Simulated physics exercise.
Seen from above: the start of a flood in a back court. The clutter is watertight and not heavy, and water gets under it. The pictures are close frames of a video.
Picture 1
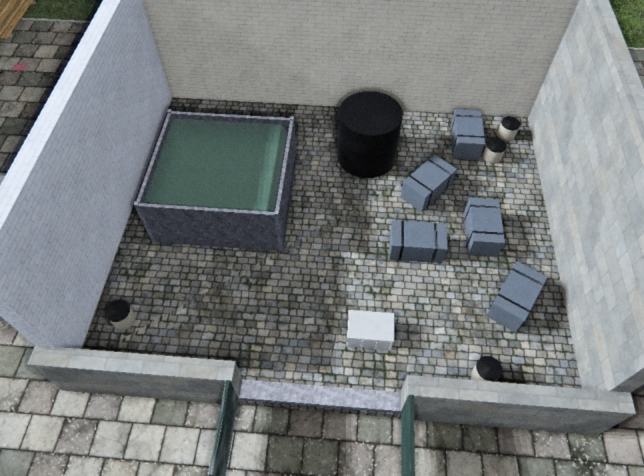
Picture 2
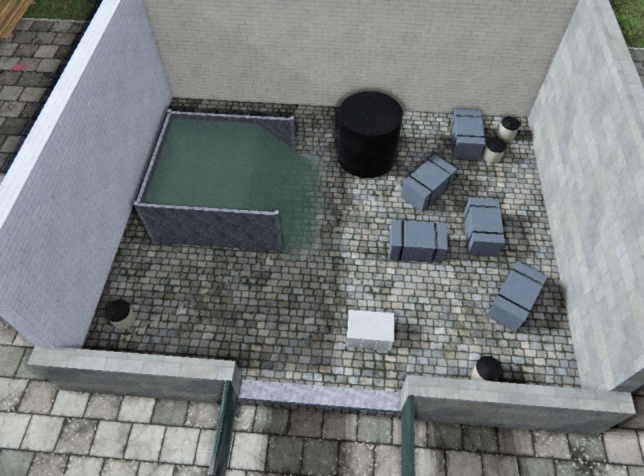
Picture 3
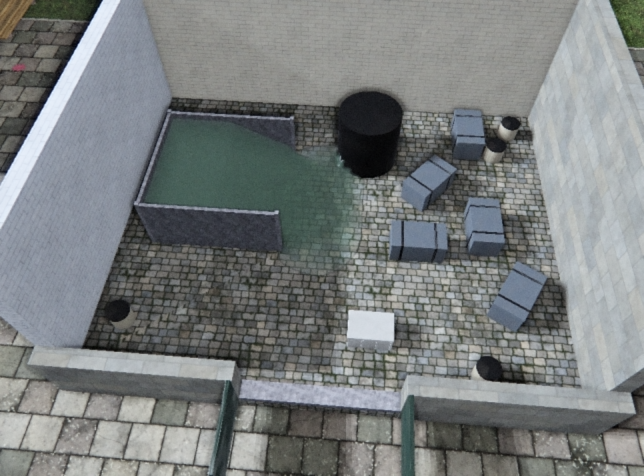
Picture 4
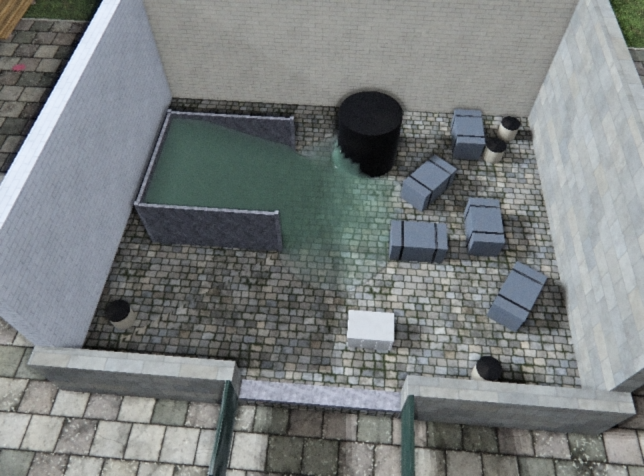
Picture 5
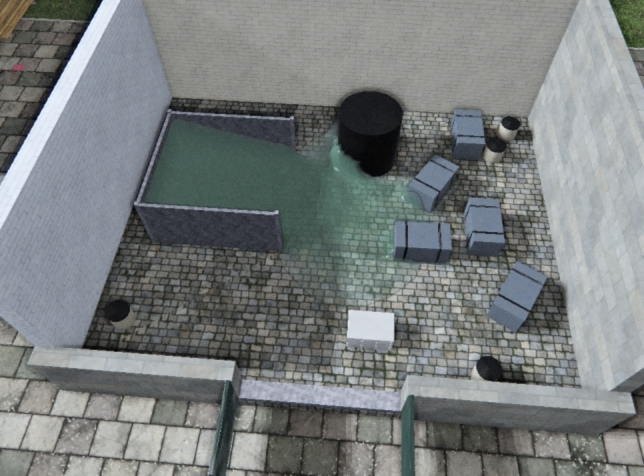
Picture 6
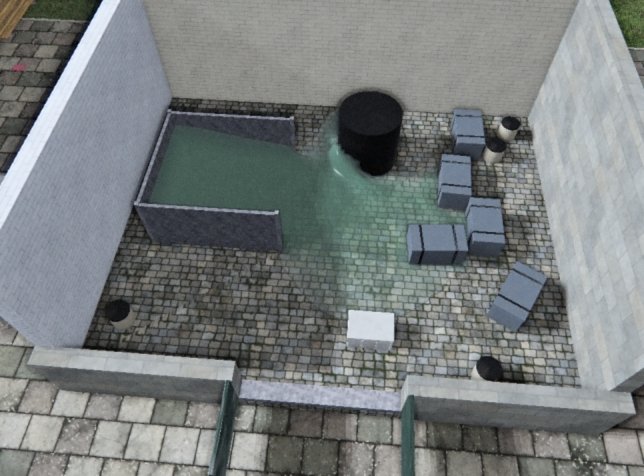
Green water pours from an open-sided tank across the paving and shifts two gray trunks.
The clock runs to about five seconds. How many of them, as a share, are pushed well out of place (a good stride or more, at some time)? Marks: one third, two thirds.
Share: Two thirds or above.
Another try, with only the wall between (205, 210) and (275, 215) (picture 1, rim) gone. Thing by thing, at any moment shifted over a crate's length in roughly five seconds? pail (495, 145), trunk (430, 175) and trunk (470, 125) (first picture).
In turn: Not that far, never so far, not that far.
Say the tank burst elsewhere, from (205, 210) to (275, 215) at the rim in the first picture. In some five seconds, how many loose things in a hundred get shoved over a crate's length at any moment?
I make it 30 per cent.
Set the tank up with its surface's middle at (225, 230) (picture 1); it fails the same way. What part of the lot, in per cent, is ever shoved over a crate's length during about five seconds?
Roughly 90 per cent.
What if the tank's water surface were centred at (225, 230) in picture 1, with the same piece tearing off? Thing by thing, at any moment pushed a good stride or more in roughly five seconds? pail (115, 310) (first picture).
For that one: Less than that.
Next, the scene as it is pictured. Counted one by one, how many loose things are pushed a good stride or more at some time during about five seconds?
The number is 9.
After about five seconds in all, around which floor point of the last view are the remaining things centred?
Roughly at (363, 232).
A moment on, 3 of 10 are well off their spots; 0 afloat.
Next, 6 of 10 are well off their spots; 6 afloat.
Later, 9 of 10 are well off their spots; 8 afloat.
In the end, 9 of 10 are well off their spots, and 9 have been at some point; 8 afloat.
